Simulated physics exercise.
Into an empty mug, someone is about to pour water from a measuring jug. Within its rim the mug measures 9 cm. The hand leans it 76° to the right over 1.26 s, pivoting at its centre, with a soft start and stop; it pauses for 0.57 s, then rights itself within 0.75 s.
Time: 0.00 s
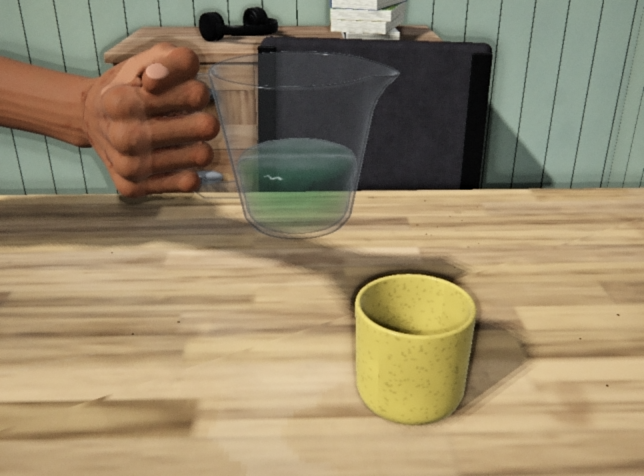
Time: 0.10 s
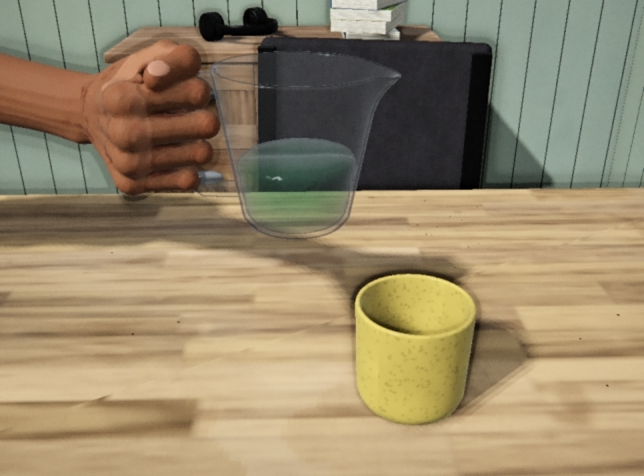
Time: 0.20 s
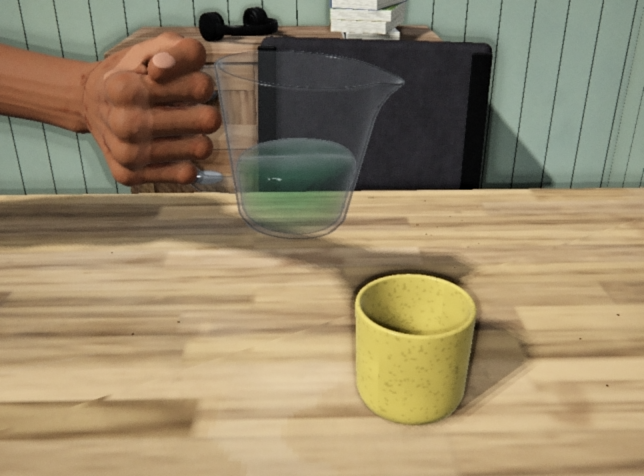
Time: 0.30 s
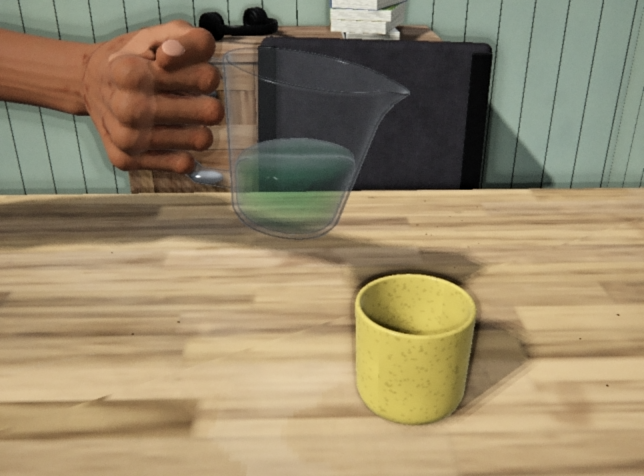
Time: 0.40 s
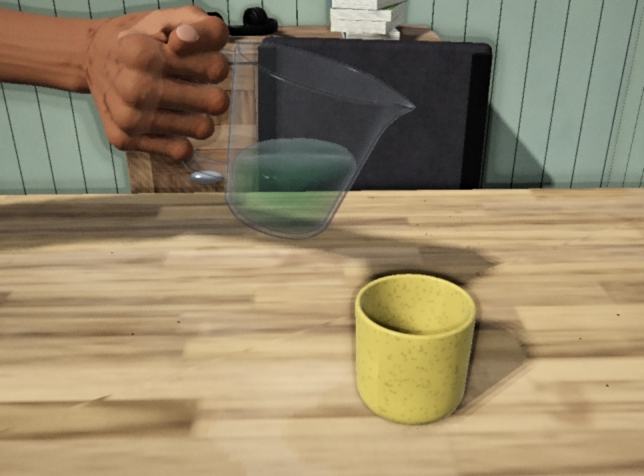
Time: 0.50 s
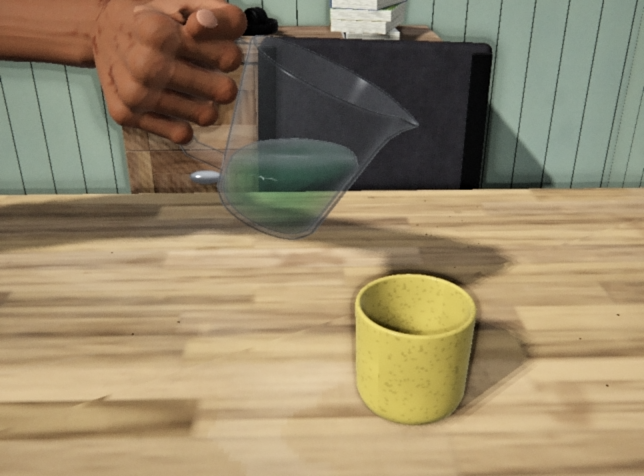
A hand at the upper left holds a clear measuring jug of green-tinted water above a light wooden counter, seen from the front and slightly above. A speckled yellow mug stands below to the right, with a dark board, white blocks and pale green panelling behind. The jug stays nearly upright, then leans steadily rightward as the hand rises and turns, its water surface staying roughly level.
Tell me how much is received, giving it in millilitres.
Close to 200 millilitres.
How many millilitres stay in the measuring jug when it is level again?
30 ml, roughly.
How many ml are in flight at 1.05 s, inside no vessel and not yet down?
Roughly 35 ml at that moment.
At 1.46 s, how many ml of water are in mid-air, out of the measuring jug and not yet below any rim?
Roughly 25 ml is airborne.
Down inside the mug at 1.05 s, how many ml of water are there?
Contents at that moment: Approx. 10 ml.
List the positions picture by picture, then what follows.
In the first picture, it leans 0°; its right rim is at (399, 71); the water meets the walls at (251, 154) and (342, 152); the mug's rim runs from (358, 307) to (472, 305).
In the second picture, it leans 1°; its right rim is at (400, 73); the water meets the walls at (249, 154) and (340, 151).
In the third picture, it leans 5°; its right rim is at (404, 79); the water meets the walls at (255, 153) and (339, 151).
In the fourth picture, it leans 10°; its right rim is at (410, 90); the water meets the walls at (254, 153) and (340, 151).
In the fifth picture, it leans 17°; its right rim is at (415, 104); the water meets the walls at (237, 158) and (340, 154).
In the sixth picture, it leans 26°; its right rim is at (419, 122); the water meets the walls at (238, 156) and (343, 154).
By 1.05 s the tilt is 71° and the mug has 10 ml, the measuring jug 190 ml, and 0 ml is on the table.
By 1.46 s the tilt is 76° and the mug has 135 ml, the measuring jug 75 ml, and 0 ml is on the table.
By 1.89 s the tilt is 75° and the mug has 190 ml, the measuring jug 40 ml, and 5 ml is on the table.
By 2.36 s the tilt is 16° and the mug has 200 ml, the measuring jug 35 ml, and 5 ml is on the table.
At rest the mug has 200 ml, the measuring jug 35 ml, and 5 ml is on the table.
